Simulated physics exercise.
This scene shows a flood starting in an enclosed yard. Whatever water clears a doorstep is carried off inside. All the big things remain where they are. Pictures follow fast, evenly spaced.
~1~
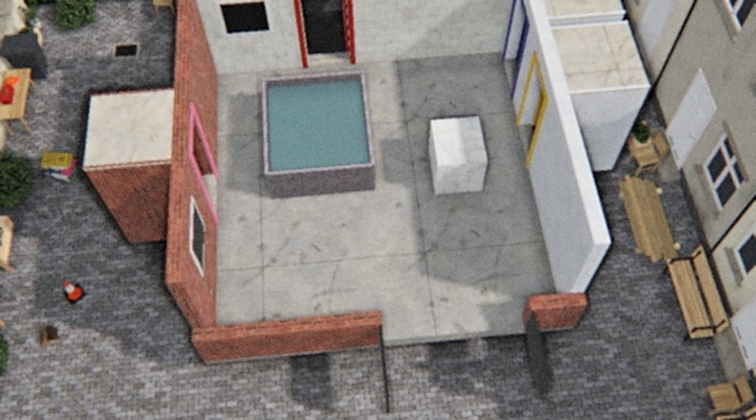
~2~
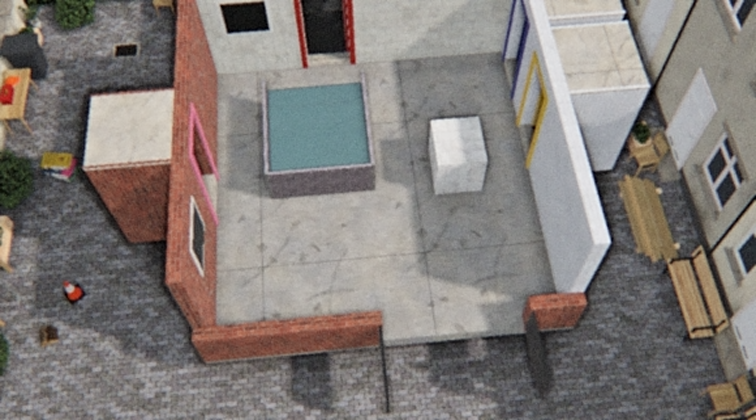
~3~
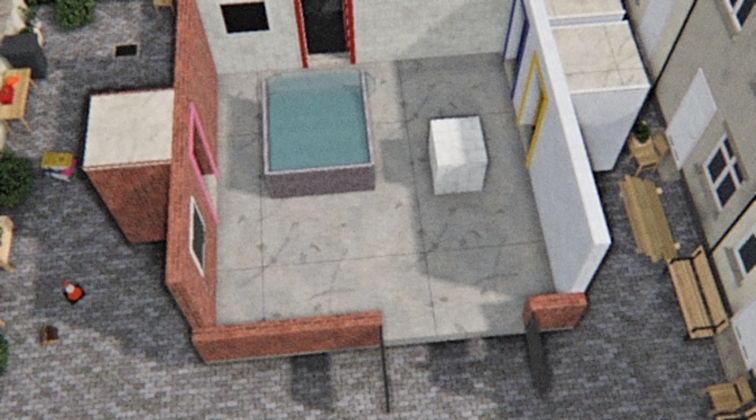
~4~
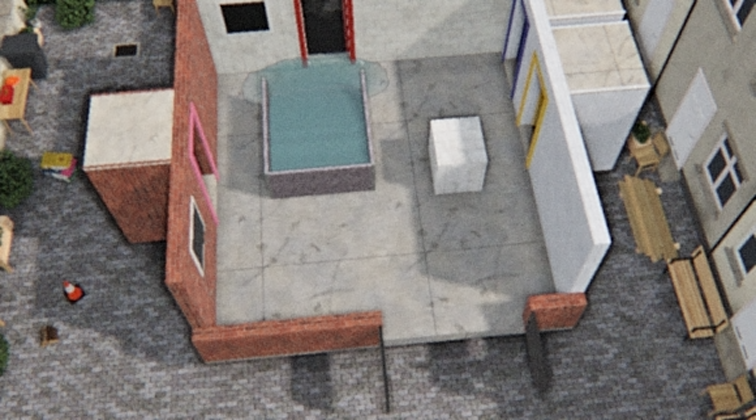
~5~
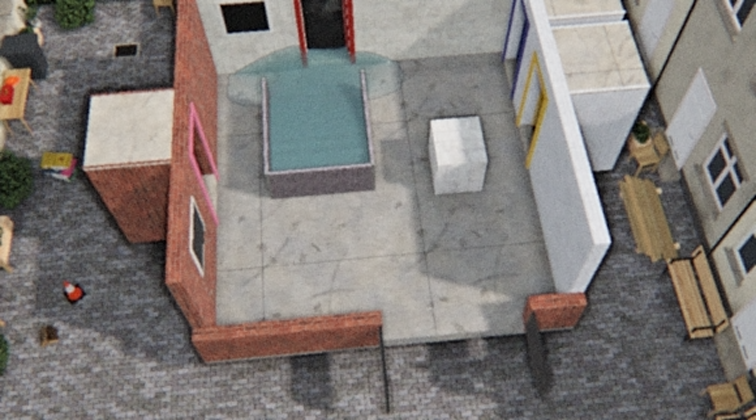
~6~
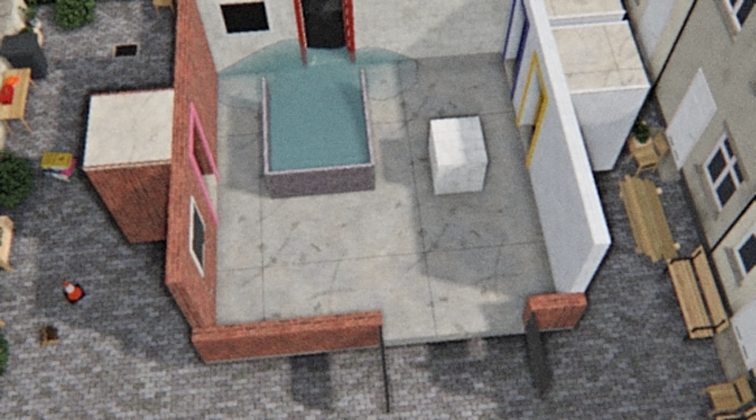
Water sits in an open tank in a walled yard, seen from high above at an angle. The blue-green pool lies left of a white block on the grey floor, with a red-edged doorway behind, brick walls at left and front, a white wall at right, and wooden benches outside. The water pours over the tank's far side and spreads left and right along the back wall, while the camera stays still.
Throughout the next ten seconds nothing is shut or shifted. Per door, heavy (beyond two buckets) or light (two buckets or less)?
One by one: The yellow door will most likely keep inside the limit; the blue door will most likely go past the limit; the pink door will most likely keep inside the limit; the red door will most likely go past the limit.
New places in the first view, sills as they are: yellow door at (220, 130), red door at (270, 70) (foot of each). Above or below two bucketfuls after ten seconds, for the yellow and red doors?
One by one: The yellow one goes over, the red one takes more.
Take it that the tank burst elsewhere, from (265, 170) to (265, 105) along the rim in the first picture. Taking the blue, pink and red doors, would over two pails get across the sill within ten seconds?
So blue crosses the limit, pink crosses the limit and red remains below the limit.
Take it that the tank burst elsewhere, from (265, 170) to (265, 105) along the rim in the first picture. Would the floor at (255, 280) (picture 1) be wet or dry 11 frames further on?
By then I'd expect it to be drenched.
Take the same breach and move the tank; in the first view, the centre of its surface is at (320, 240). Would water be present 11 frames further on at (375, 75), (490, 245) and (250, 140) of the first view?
Going through them in turn: Waterlogged, still bare and waterlogged.
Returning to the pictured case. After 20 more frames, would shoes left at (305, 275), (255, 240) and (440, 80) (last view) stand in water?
Result, in that order: Wetted / wetted / wetted.
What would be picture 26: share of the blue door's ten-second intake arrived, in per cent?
My figure is 70 in a hundred.
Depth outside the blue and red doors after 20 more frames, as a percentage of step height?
Some 160 percent, then some 180 percent.
A moment on, water covers 20 % of the floor; the yellow door not reached, the blue door not reached, the pink door not reached, the red door far over two buckets in.
Next, water covers 35 % of the floor; the yellow door not reached, the blue door under two buckets in, the pink door wet at the sill, nothing in, the red door far over two buckets in.
Then, water covers 55 % of the floor; the yellow door under two buckets in, the blue door over two buckets in, the pink door wet at the sill, nothing in, the red door far over two buckets in.
Later, water covers 80 % of the floor; the yellow door under two buckets in, the blue door over two buckets in, the pink door wet at the sill, nothing in, the red door far over two buckets in.
In the end, water covers 95 % of the floor; the yellow door under two buckets in, the blue door over two buckets in, the pink door wet at the sill, nothing in, the red door far over two buckets in.
